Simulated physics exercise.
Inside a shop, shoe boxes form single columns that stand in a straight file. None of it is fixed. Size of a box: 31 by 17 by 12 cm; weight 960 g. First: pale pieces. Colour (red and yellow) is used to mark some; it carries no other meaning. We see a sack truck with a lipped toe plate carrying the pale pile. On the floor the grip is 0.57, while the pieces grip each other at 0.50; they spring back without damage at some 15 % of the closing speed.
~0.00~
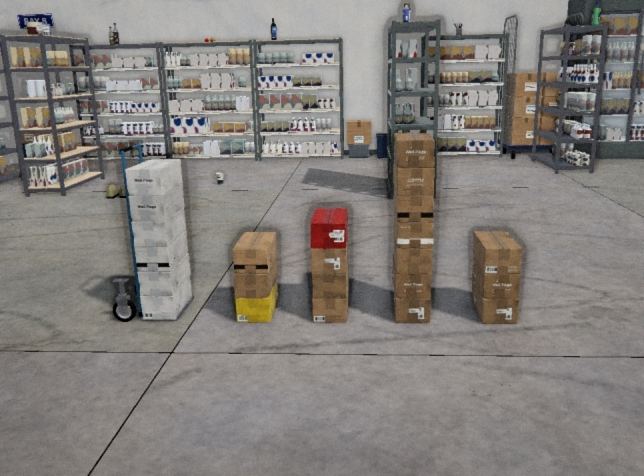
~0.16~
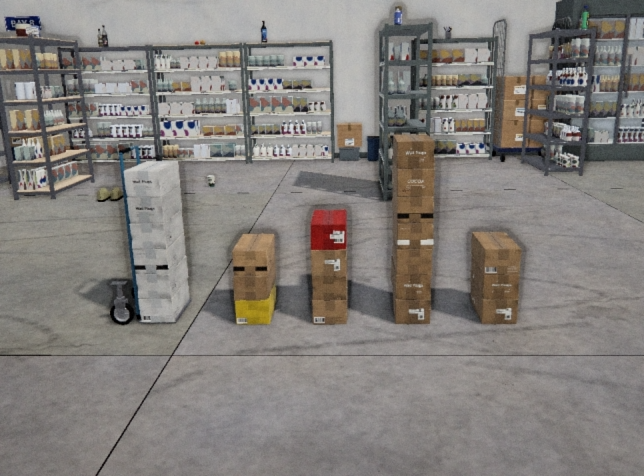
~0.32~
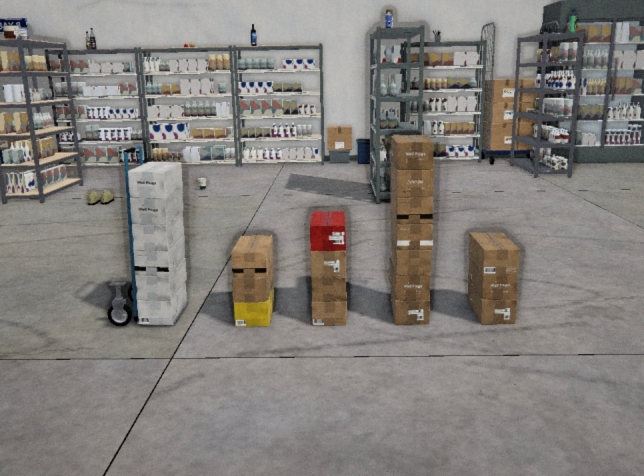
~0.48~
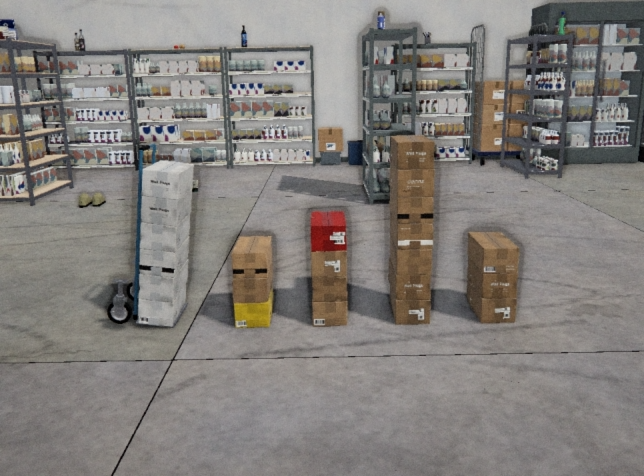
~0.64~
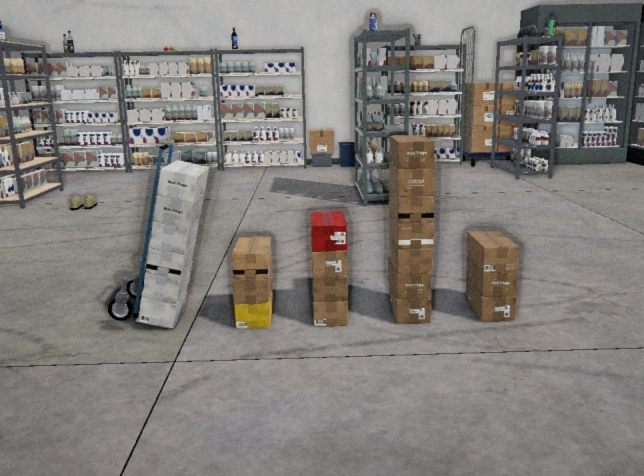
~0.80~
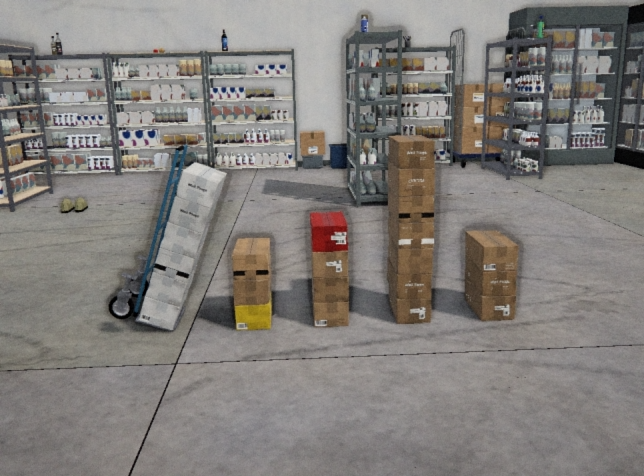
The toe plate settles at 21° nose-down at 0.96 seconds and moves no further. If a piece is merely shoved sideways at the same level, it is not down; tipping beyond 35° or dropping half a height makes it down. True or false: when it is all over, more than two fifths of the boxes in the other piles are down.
False; fewer than two fifths are down.
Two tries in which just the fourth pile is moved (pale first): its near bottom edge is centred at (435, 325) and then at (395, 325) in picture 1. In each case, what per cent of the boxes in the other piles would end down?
You'd get 0 percent the first time and 0 percent the second.
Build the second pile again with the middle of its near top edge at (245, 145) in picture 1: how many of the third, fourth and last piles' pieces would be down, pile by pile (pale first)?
Result: Third pile 4, fourth pile 7, last pile 3.
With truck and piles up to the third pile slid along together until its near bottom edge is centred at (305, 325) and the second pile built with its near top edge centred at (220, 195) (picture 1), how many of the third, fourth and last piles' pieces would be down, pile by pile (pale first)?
Counts down - third: 4; fourth: 6; last: 0.
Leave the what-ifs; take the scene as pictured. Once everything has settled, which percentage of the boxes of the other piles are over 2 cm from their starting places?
20 percent.
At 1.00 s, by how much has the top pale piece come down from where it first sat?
10 cm lower.
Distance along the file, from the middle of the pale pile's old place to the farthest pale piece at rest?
About 75 cm along.
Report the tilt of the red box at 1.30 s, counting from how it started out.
Roughly 0°.
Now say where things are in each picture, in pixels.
In the first frame (each place is the centre of the face we see best; the camera moves round a little), truck frame (126, 186) 0° forward; yellow box (253, 311); red box (328, 236); the others all in place.
In the second frame, truck frame (124, 188) 0° forward; red box (328, 237).
In the third frame, truck frame (128, 188) 2° forward; red box (328, 238).
In the fourth frame, truck frame (140, 186) 8° forward, top of the pale pile leaning 8°; red box (329, 239); the others all in place.
In the fifth frame, truck frame (156, 184) 14° forward, top of the pale pile leaning 14°; red box (330, 238); the others all in place.
In the sixth frame, truck frame (169, 185) 19° forward, top of the pale pile leaning 21°; red box (330, 239); yellow box (253, 318); the others all in place.
By 1.00 s, 6 of the pale pile down; none of the 17 other boxes down.
By 1.30 s, 6 of the pale pile down; none of the 17 other boxes down, 5 disturbed; yellow box tilted 5°; red box moved 28 mm.
When it is over (2.2 s), 6 of the pale pile down; none of the 17 other boxes down, 4 disturbed; red box moved 6 cm; yellow box unmoved. That is 0 per cent. In pixels of the last frame, middles, red box near (340, 230), yellow box near (255, 306).
